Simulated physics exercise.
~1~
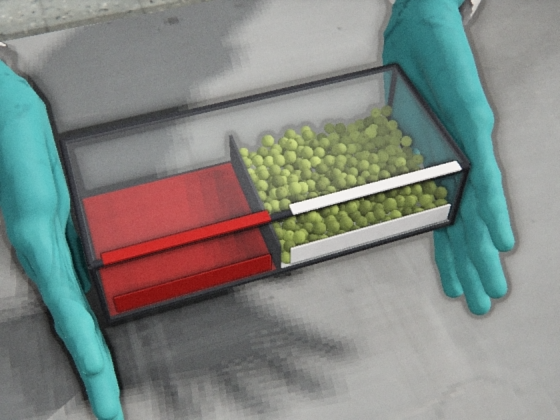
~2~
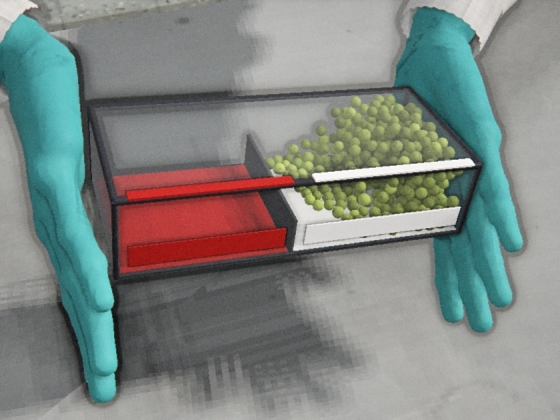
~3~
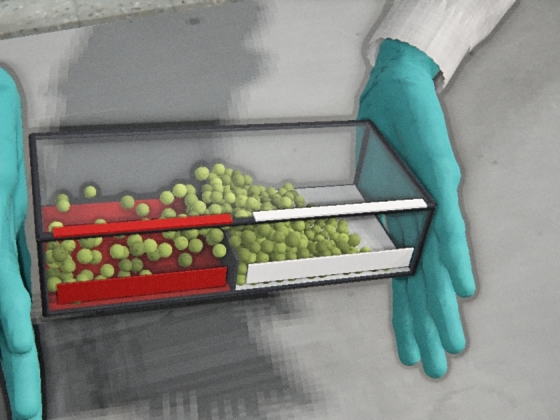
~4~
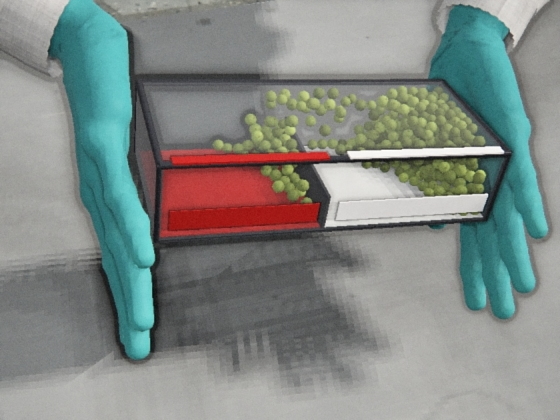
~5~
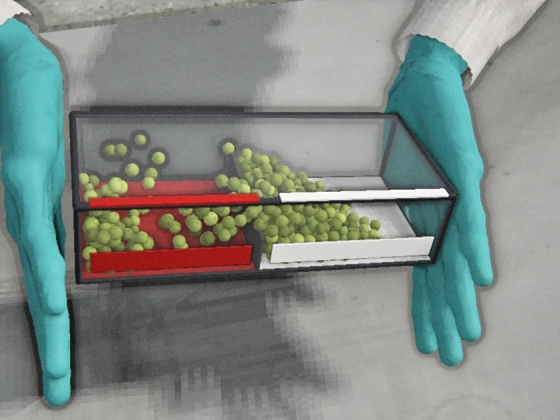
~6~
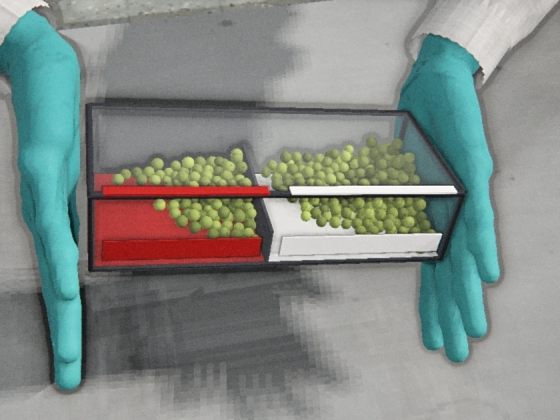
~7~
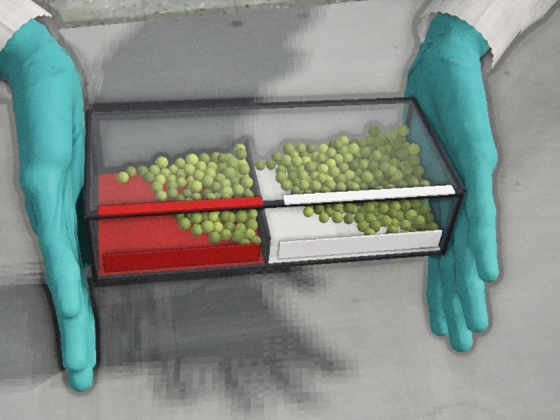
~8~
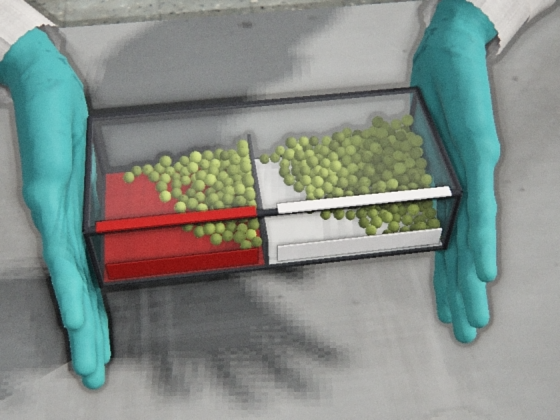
Above a grey surface, two teal-gloved hands tilted a clear, lidded box of green peas, rocked it back and forth so that some spilled over the divider into the red side, then levelled it, leaving more peas in the white side.
